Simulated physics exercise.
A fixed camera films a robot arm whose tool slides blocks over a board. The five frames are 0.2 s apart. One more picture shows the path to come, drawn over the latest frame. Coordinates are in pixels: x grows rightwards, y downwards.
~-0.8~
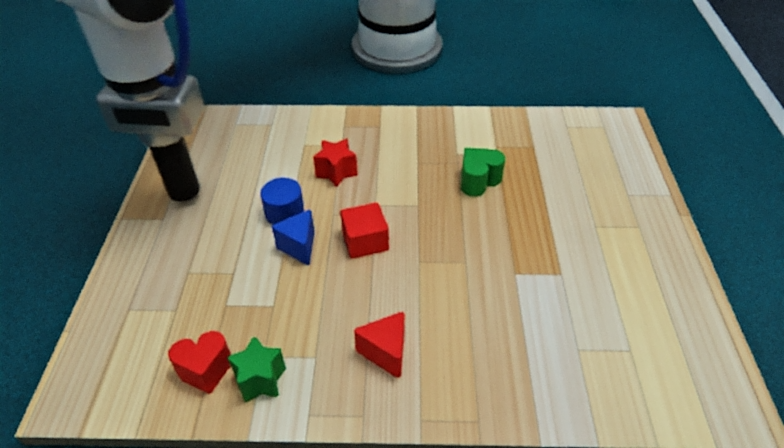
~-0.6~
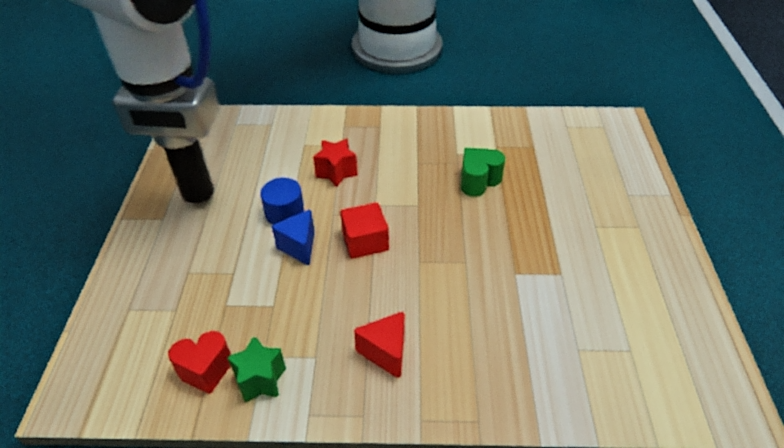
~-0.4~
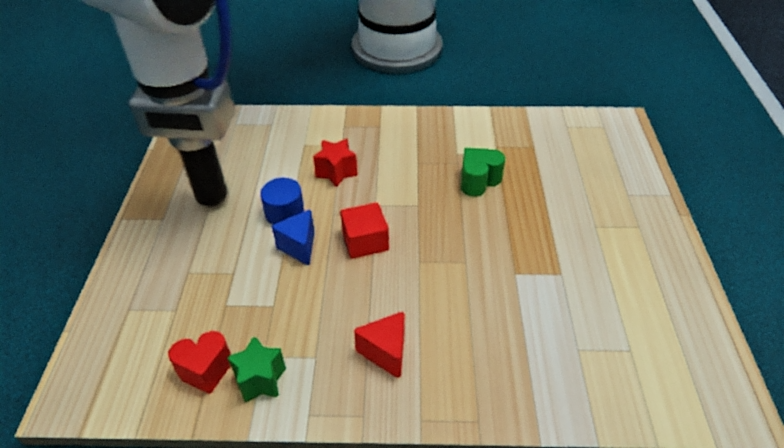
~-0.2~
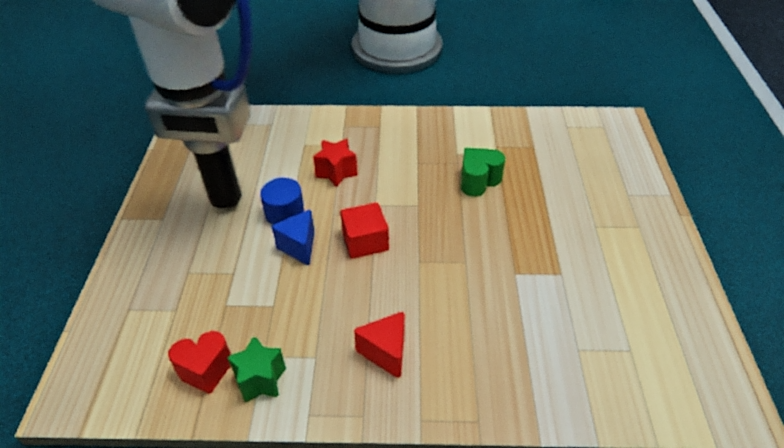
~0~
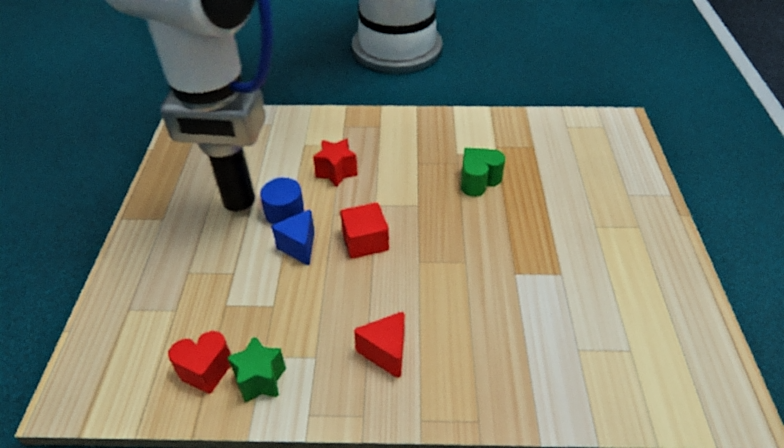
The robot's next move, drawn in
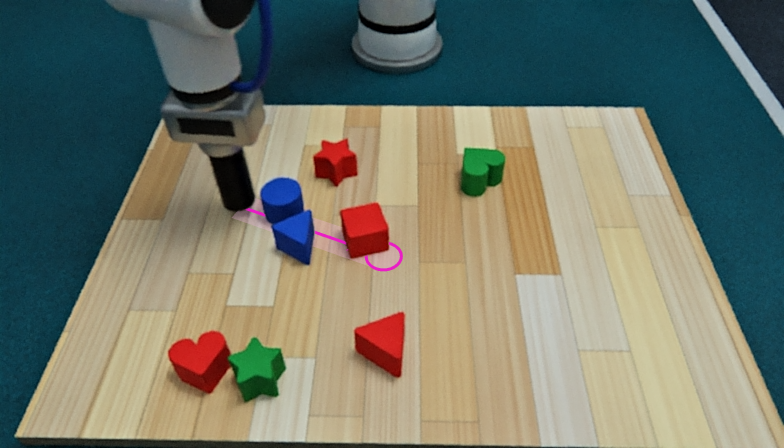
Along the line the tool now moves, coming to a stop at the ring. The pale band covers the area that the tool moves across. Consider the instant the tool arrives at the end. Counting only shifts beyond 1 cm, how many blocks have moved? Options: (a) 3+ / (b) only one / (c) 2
That would be a.
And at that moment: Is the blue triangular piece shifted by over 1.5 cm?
I'd say yes.
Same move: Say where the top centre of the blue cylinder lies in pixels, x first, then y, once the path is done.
It should be at about (348, 192).
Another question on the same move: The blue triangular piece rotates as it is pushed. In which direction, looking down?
Looking down on the board, it turns clockwise.
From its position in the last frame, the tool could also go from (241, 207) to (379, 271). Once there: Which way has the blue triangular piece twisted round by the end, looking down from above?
Viewed from above, clockwise.
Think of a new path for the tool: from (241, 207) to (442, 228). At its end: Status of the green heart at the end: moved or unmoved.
Right where it was.
The line goes from (241, 207) to (384, 256).
The first path, step by step. One third of the way, tool (286, 216); blue cylinder (321, 194).
Two thirds of the way, tool (334, 232); blue cylinder (348, 192); blue triangular piece (310, 238), turned 55° clockwise; red square (371, 220).
At the end, tool (384, 250); blue cylinder (348, 192); blue triangular piece (310, 238), turned 55° clockwise; red star block unmoved; red square (422, 227), turned 15° anticlockwise.
